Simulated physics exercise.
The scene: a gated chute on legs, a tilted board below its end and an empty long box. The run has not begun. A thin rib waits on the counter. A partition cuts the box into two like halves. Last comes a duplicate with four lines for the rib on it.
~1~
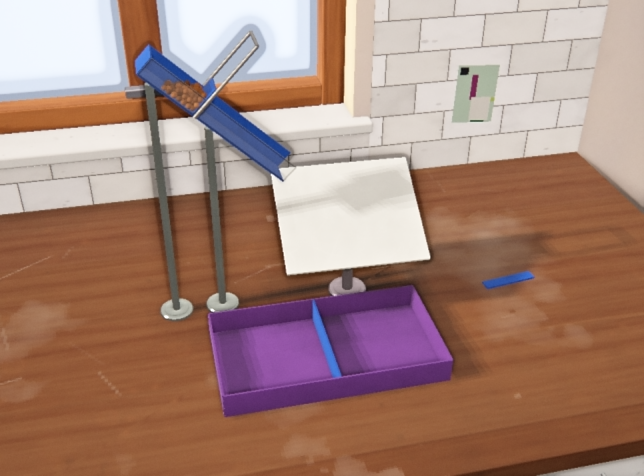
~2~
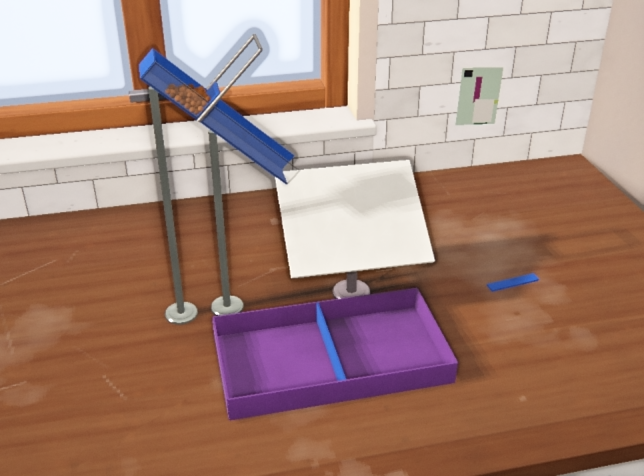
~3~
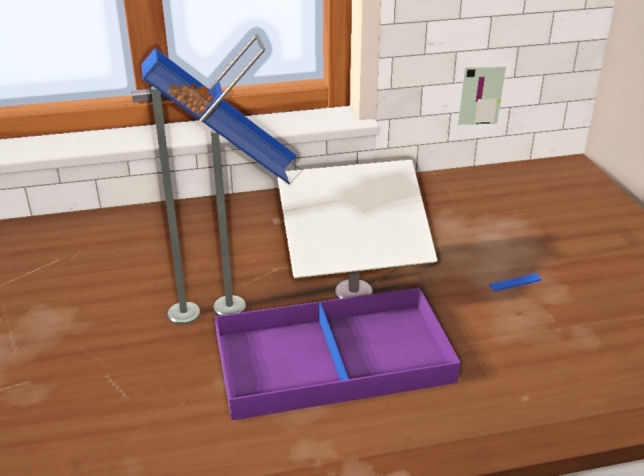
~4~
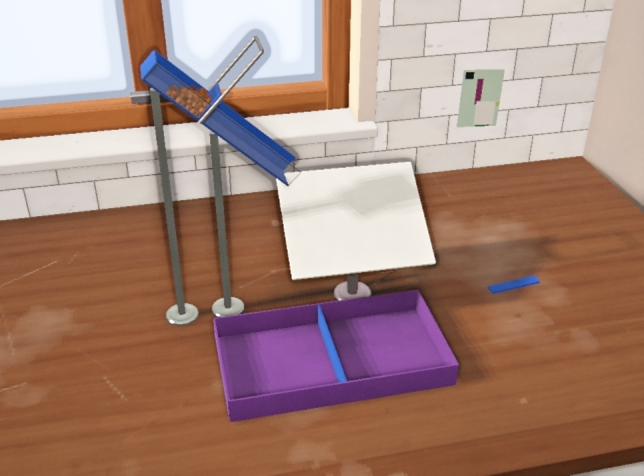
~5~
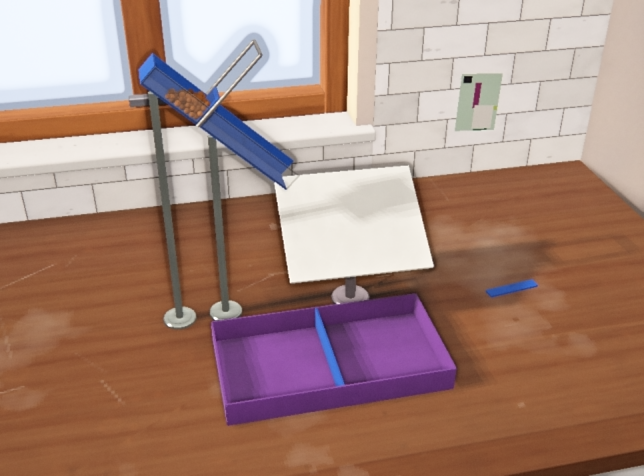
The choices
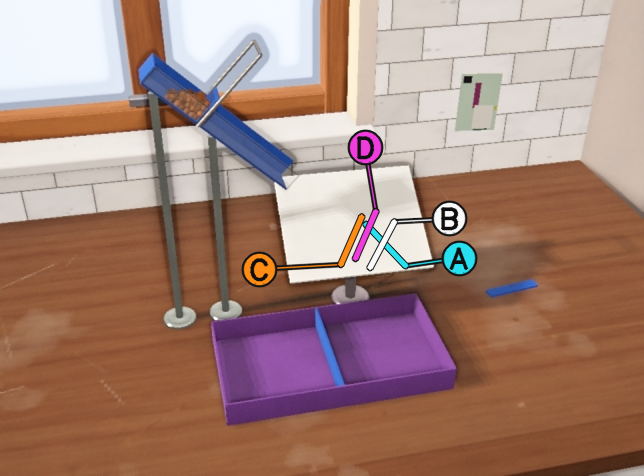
Blue chute holding small brown pieces behind a closed gate above a tilted white board and empty purple box, nothing moving but slight camera drift.
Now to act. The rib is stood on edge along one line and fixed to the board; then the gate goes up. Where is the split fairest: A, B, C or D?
The best line is C.
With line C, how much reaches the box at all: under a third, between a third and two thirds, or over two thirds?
It is over two thirds.
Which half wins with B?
Right.
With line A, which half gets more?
Right.
On the marked copy, line A from (366, 224) to (405, 265); line B from (394, 221) to (370, 267); line C from (361, 216) to (340, 264); line D from (375, 211) to (355, 258).
With A, of what is caught, just a few in the left half, almost all in the right.
With B, of what is caught, just a few in the left half, almost all in the right.
With C, of what is caught, roughly half in the left half, roughly half in the right.
With D, of what is caught, about a tenth in the left half, almost all in the right.
